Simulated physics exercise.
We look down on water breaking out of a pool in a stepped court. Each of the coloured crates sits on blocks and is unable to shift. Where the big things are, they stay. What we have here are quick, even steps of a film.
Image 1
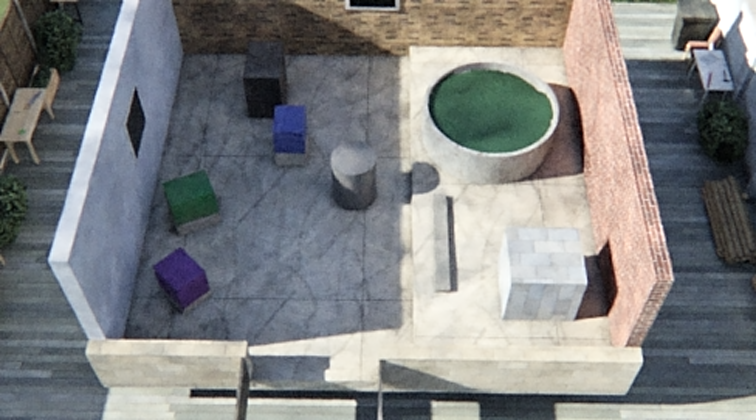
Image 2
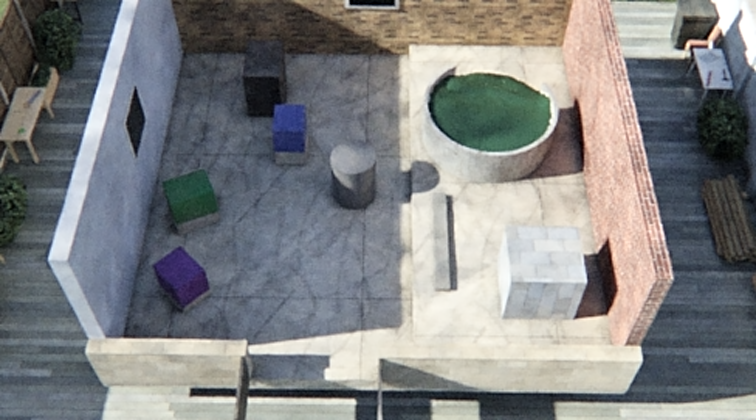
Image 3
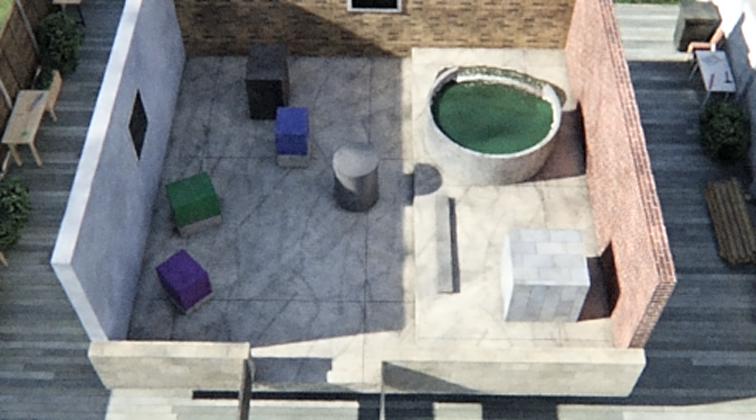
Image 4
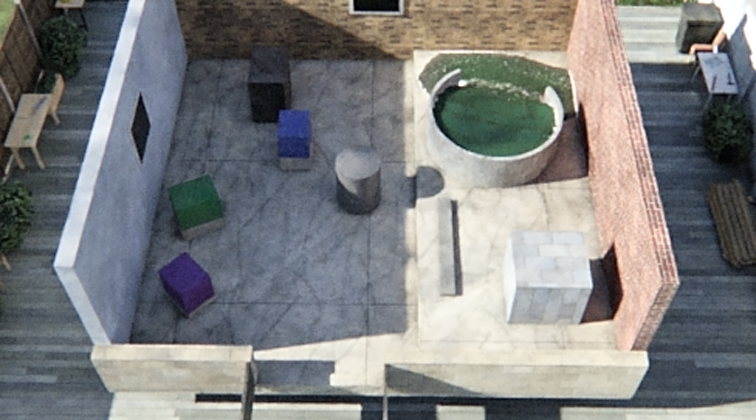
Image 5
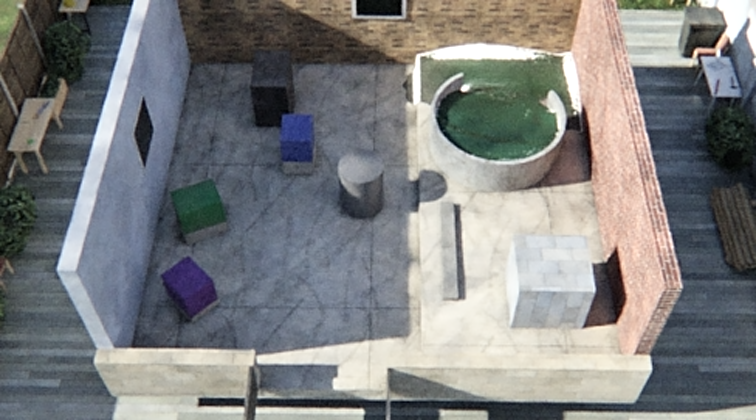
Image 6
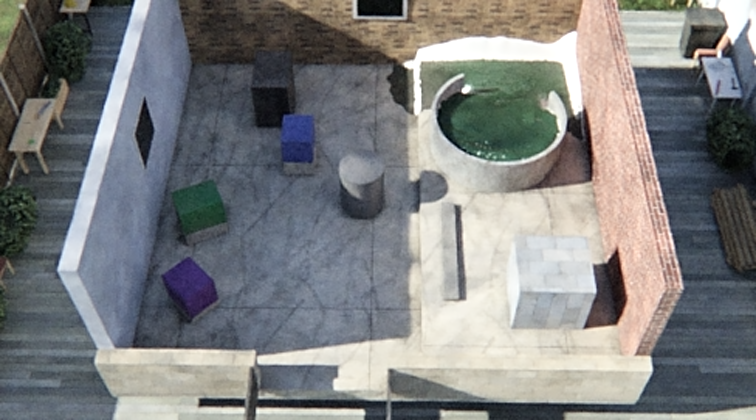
Green water in the round pool sloped toward a gap in the far side, poured out behind it, and spread across the back corner, while the coloured crates in the walled court stayed put.
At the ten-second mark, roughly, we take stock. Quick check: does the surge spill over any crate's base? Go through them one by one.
Result: Green crate dry, purple crate dry, blue crate dry.
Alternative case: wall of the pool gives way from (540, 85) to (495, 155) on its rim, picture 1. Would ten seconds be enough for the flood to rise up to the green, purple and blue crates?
Then the green crate is untouched, the purple crate gets flooded and the blue crate is untouched.
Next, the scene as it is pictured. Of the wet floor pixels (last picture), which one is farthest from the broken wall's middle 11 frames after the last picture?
Close to (228, 70), I think.
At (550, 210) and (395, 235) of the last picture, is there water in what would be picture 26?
In that order: Wet, dry.
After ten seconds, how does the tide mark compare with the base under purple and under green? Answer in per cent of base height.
The first comes to 80 per cent and the second to 60 per cent.
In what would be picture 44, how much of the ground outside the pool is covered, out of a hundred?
I reckon around 65 %.
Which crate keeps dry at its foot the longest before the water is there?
Pick: The purple-painted one.
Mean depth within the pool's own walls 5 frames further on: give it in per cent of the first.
It works out to roughly 54 %.
A moment on, water covers 10 % of the floor; the green crate not reached, the purple crate not reached, the blue crate not reached.
Next, water covers 20 % of the floor; the green crate not reached, the purple crate not reached, the blue crate not reached.
Then, water covers 40 % of the floor; the green crate not reached, the purple crate not reached, the blue crate water round its plinth.
Later, water covers 65 % of the floor; the green crate water round its plinth, the purple crate water round its plinth, the blue crate water round its plinth.
In the end, water covers 95 % of the floor; the green crate stayed above the water, the purple crate stayed above the water, the blue crate stayed above the water.
